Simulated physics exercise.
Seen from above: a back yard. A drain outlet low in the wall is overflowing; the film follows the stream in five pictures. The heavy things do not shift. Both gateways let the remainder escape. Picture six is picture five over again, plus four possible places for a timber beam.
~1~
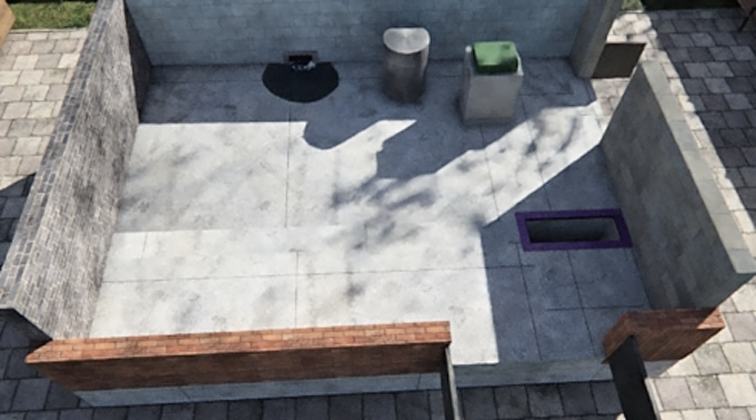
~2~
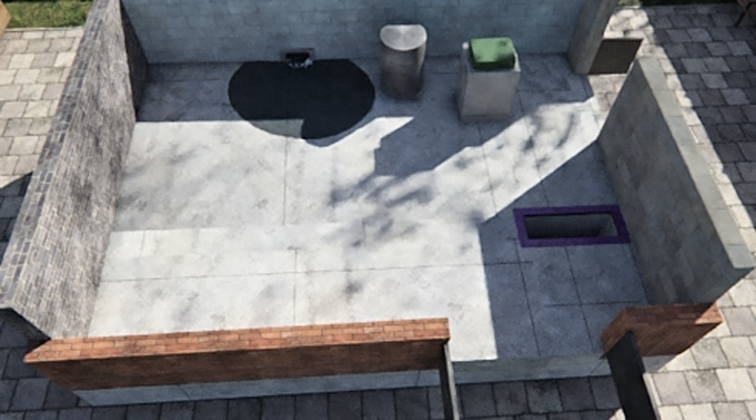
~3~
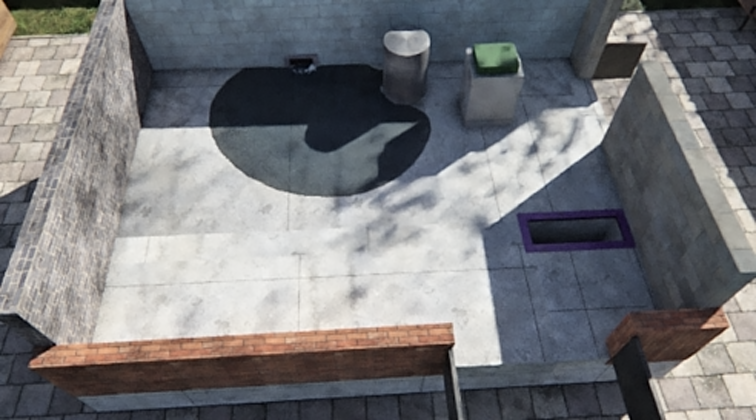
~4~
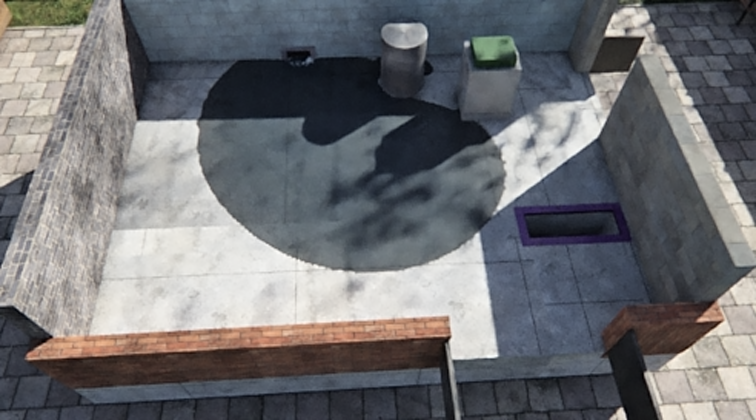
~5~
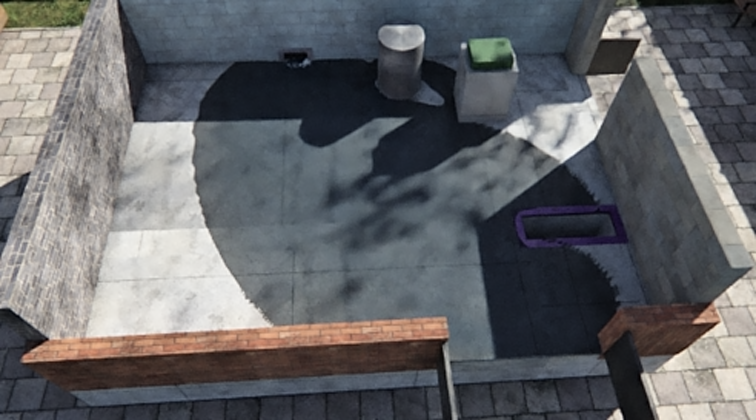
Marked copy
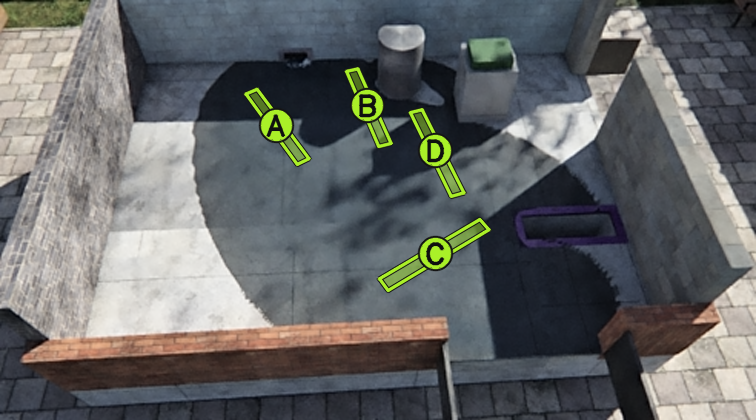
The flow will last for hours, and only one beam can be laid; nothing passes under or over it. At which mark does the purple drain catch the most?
Best: C.
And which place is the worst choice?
That would be D.
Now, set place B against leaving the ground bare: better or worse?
Place B is worse.
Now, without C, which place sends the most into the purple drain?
A.
In lime, A from (251, 91) to (303, 161); B from (352, 70) to (384, 144); C from (383, 284) to (484, 224); D from (416, 111) to (457, 194).
With A, about 41 % of the stream goes into the purple drain, about 59 % out by the gates.
With B, about 25 % of the stream goes into the purple drain, about 75 % out by the gates.
With C, about 59 % of the stream goes into the purple drain, about 41 % out by the gates.
With D, about 20 % of the stream goes into the purple drain, about 80 % out by the gates.
